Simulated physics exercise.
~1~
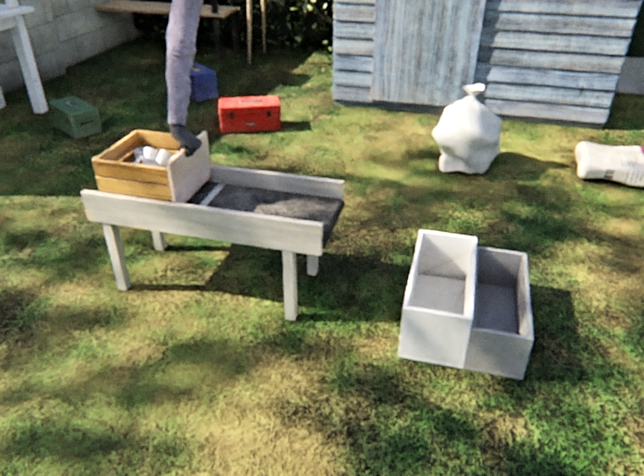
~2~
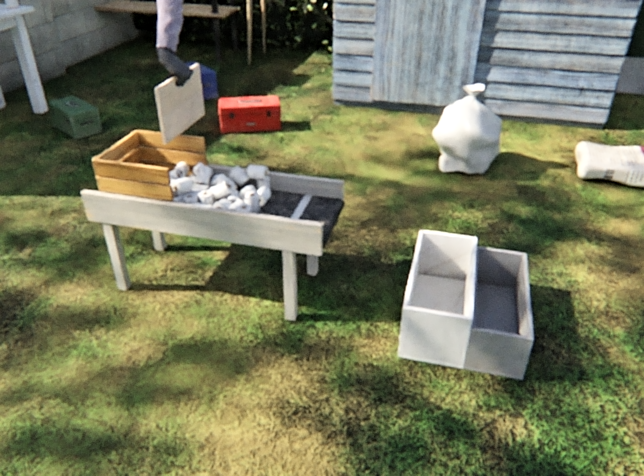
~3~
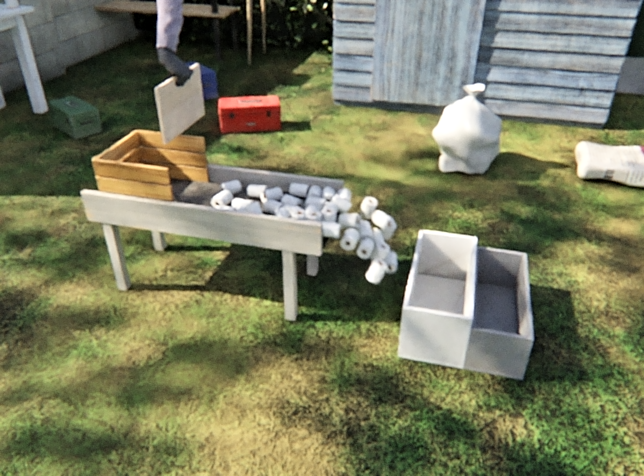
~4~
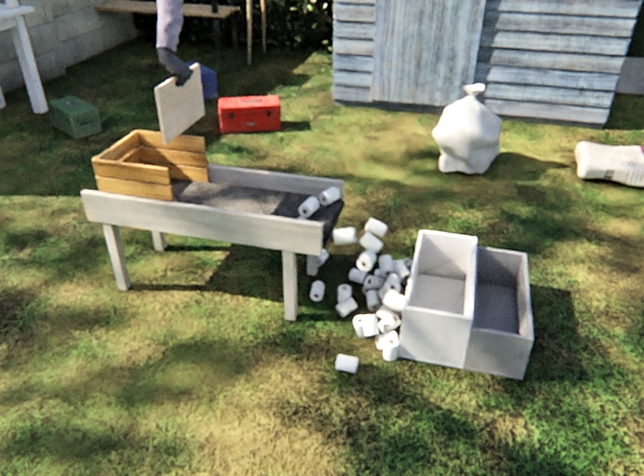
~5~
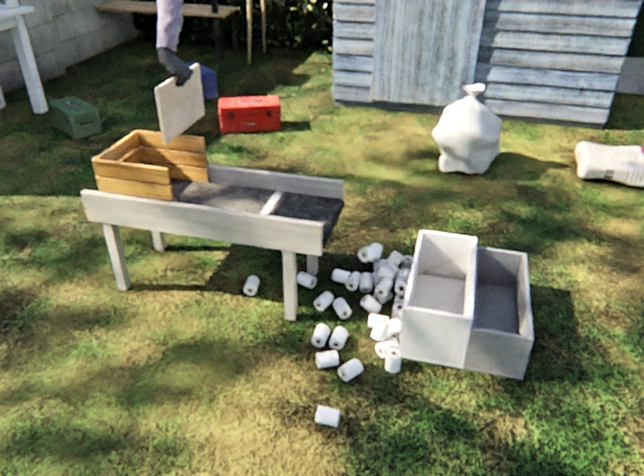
Gloved hand lifting a gate from a wooden pen, white rolls riding a belt rightward and spilling onto grass before empty tubs.
